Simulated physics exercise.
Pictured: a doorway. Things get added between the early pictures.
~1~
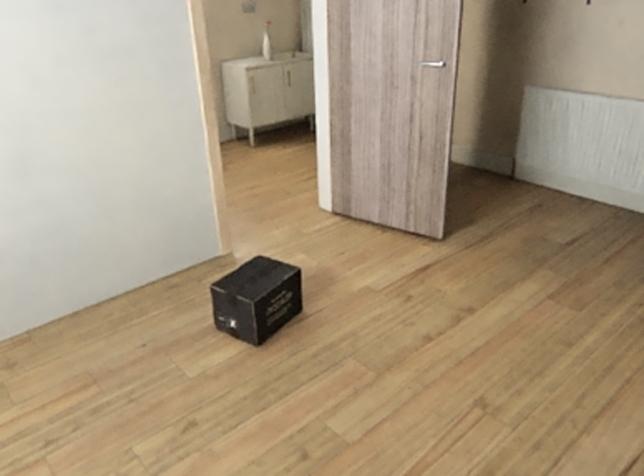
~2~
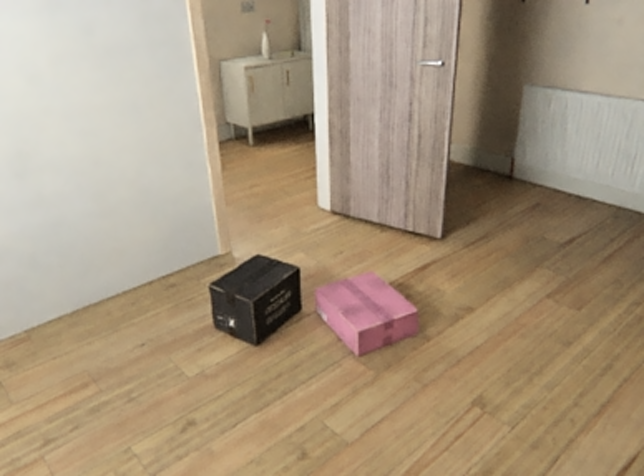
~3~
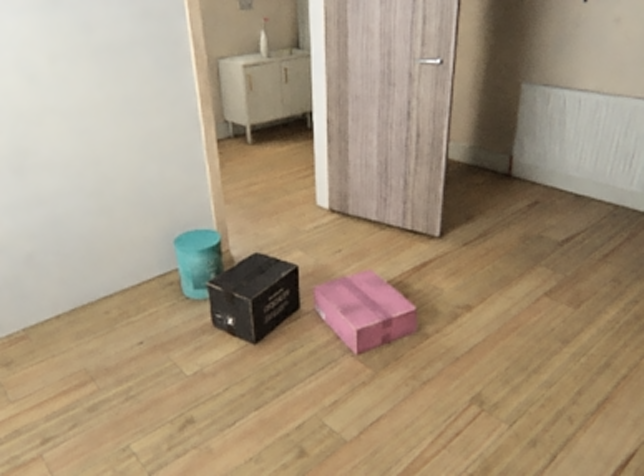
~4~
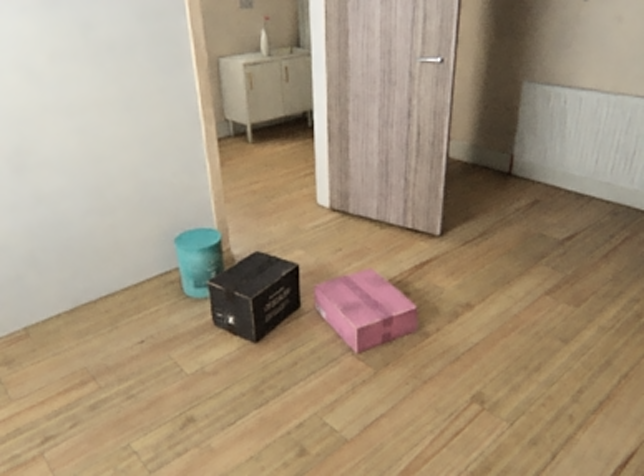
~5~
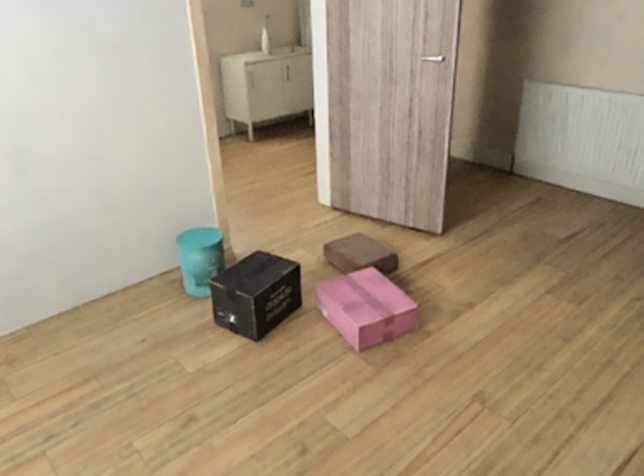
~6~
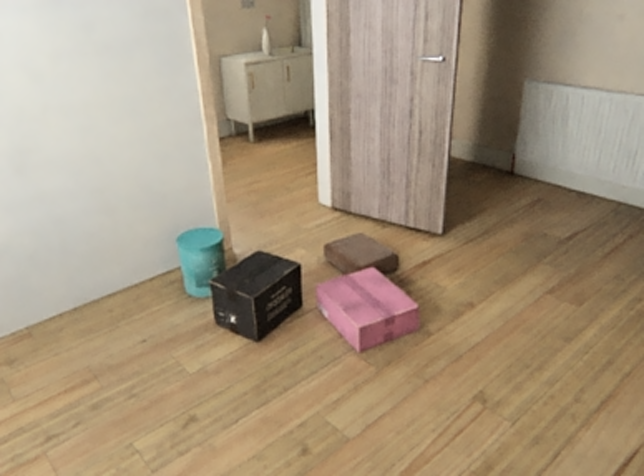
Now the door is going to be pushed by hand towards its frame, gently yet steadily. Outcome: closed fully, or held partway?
Closed fully.
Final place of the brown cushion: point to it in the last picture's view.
Near (266, 269).
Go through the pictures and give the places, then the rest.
In the first frame, door wide open and still.
In the second frame, door wide open and still; pink box (365, 310).
In the third frame, door wide open and still; black parcel (256, 296); pink box (364, 309).
In the fourth frame, door wide open and still; turquoise pail (202, 263); black parcel (256, 295).
In the fifth frame, door wide open and still; pink box (366, 306); turquoise pail (203, 262).
In the sixth frame, door wide open and still; brown cushion (361, 256); black parcel (258, 294).
Then, 1.00 s on from there, door 73° open.
Then, 1.50 s on from there, door 53° open; brown cushion shifted about its own width near (317, 263).
Then, 1.80 s on from there, door 42° open; brown cushion shifted about its own width near (290, 266).
Then, 2.40 s on from there, door 23° open; brown cushion shifted about its own width near (266, 269); black parcel shifted a little; turquoise pail shifted a little.
In the end, door 0° open; moved from the start, brown cushion; the other 3 unmoved. At the end, from the last picture's camera, brown cushion near (266, 269).
